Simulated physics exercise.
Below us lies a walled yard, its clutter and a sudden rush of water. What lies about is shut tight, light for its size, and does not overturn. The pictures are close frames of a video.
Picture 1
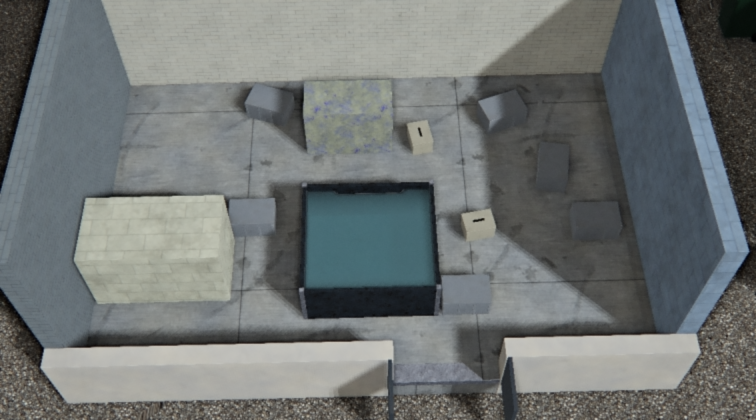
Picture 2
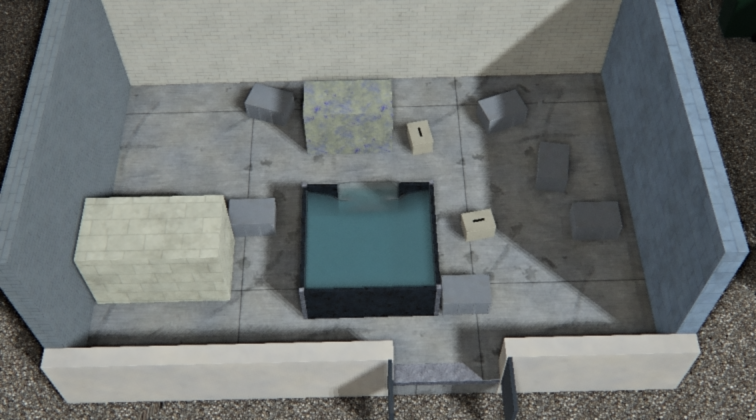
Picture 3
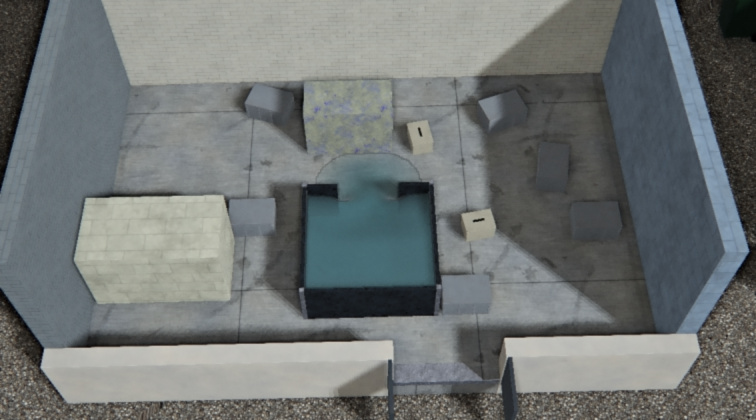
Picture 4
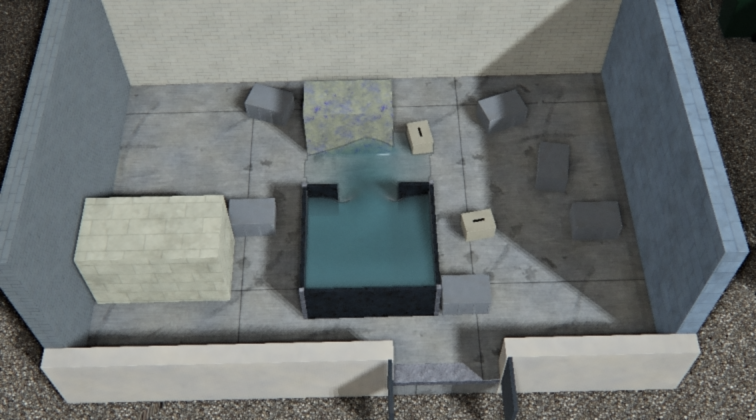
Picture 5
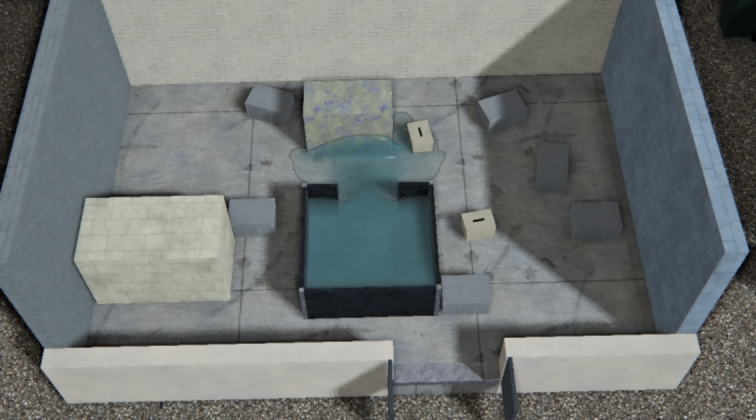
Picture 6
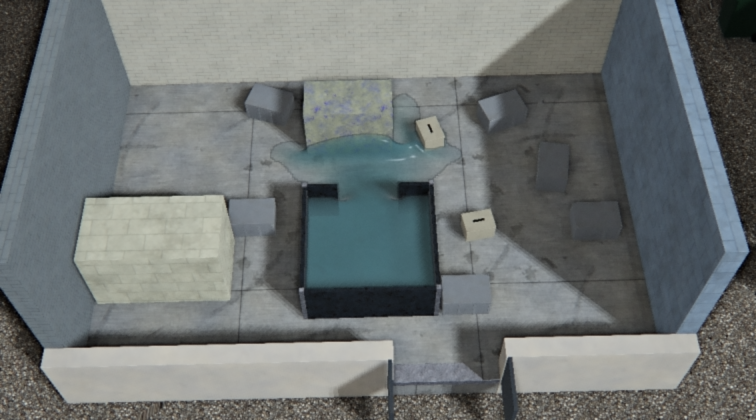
Water burst through a gap in the back wall of a dark tank in a walled yard, fanned out against a speckled block, then spread sideways and nudged a small pale box with a dark slot.
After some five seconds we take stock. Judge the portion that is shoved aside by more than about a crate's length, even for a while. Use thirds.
It is under a third.
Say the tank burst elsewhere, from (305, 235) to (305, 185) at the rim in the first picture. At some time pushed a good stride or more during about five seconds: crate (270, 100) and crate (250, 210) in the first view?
As listed: No, yes.
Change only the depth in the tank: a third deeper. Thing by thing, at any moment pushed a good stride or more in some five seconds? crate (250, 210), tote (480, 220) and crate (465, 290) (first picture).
In turn: Less than that, never so far, never so far.
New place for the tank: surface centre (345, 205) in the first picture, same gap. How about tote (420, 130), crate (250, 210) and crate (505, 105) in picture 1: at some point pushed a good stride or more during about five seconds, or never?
In that order: Swept aside, less than that, under that.
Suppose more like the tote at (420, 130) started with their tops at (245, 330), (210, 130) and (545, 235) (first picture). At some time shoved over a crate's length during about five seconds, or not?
As listed: Under that, swept aside, under that.
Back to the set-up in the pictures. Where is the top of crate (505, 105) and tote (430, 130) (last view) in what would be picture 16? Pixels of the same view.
Close to (531, 97) and (486, 76).
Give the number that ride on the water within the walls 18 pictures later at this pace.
It comes to 2.
A moment on, 1 of 8 are well off their spots; 0 afloat.
Next, 1 of 8 are well off their spots; 1 afloat.
Later, 2 of 8 are well off their spots; 2 afloat.
In the end, 1 of 8 are well off their spots, and 2 have been at some point; 2 afloat.
